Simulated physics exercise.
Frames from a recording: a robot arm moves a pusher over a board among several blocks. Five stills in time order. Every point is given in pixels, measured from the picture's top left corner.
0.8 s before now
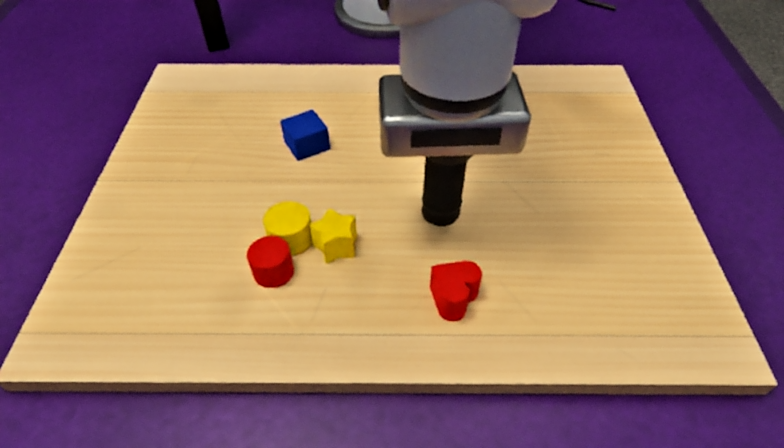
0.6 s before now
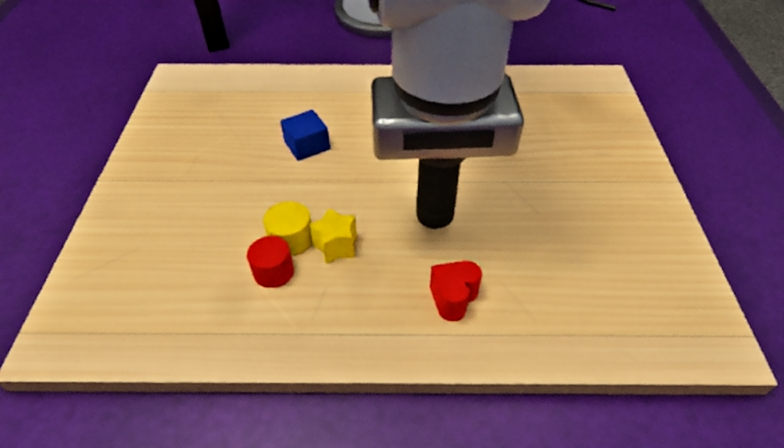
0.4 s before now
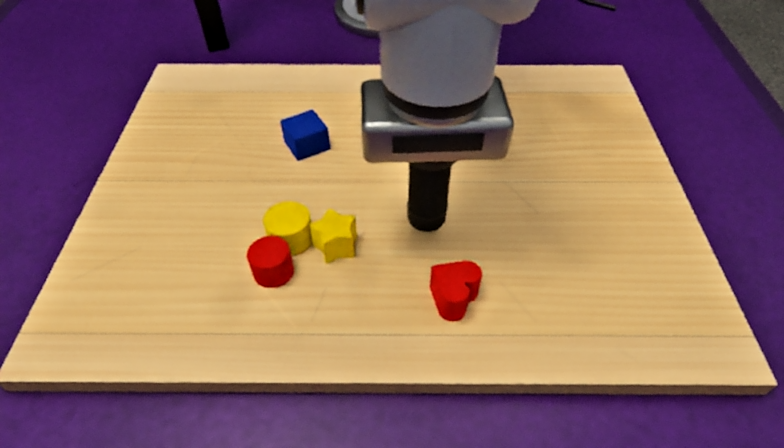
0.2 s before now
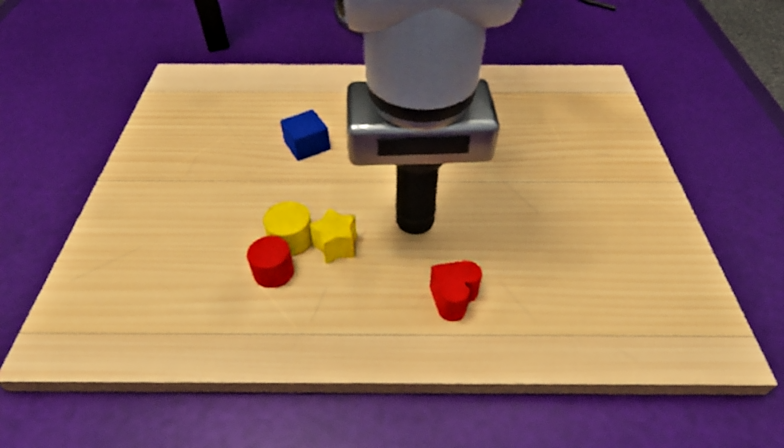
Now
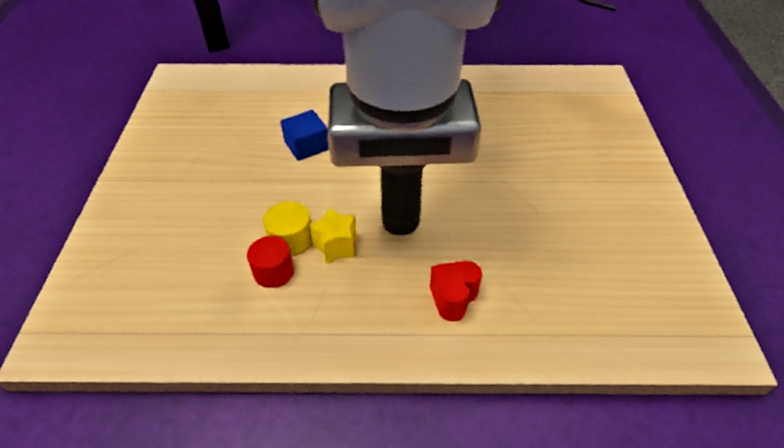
The clip opens on a wooden board holding a blue cube, a yellow round block, a yellow star, a red round block and a red heart, with a robot arm's black pusher right of centre. The pusher slides a short way left toward the star, touching nothing, while every block stays still.
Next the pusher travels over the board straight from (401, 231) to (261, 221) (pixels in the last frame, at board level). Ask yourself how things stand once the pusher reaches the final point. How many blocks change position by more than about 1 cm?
The answer is two blocks.
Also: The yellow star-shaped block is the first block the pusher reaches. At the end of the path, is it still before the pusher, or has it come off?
I expect it to be beside or behind the pusher.
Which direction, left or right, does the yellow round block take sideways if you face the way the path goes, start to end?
It slides leftward.
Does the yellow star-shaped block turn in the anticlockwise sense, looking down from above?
I'd say yes.
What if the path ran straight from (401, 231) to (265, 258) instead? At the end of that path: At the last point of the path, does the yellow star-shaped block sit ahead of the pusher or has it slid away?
That block remains ahead.
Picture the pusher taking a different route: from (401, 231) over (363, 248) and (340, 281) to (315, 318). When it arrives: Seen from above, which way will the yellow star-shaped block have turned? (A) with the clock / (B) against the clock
Option A.
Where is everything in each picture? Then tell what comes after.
In the first frame, lower end of the pusher at (441, 213), tops of blocks, red round block at (268, 251), yellow round block at (286, 217), yellow star-shaped block at (334, 225), red heart block at (457, 277).
In the second frame, pusher at (435, 216), blocks as before.
In the third frame, pusher at (426, 218), blocks as before.
In the fourth frame, pusher at (415, 221), blocks as before.
In the fifth frame, pusher at (401, 222), red round block at (268, 251), yellow round block at (286, 217), yellow star-shaped block at (334, 225), red heart block at (457, 277).
On the path given first. One third of the way, pusher at (352, 219); yellow round block at (279, 217); yellow star-shaped block at (319, 229), turned 25° anticlockwise.
Two thirds of the way, pusher at (305, 215); red round block at (265, 254); yellow round block at (262, 219); yellow star-shaped block at (301, 231), turned 95° anticlockwise.
At the end, pusher at (259, 211); red round block at (264, 255); yellow round block at (226, 227); yellow star-shaped block at (300, 231), turned 100° anticlockwise; red heart block not moved.
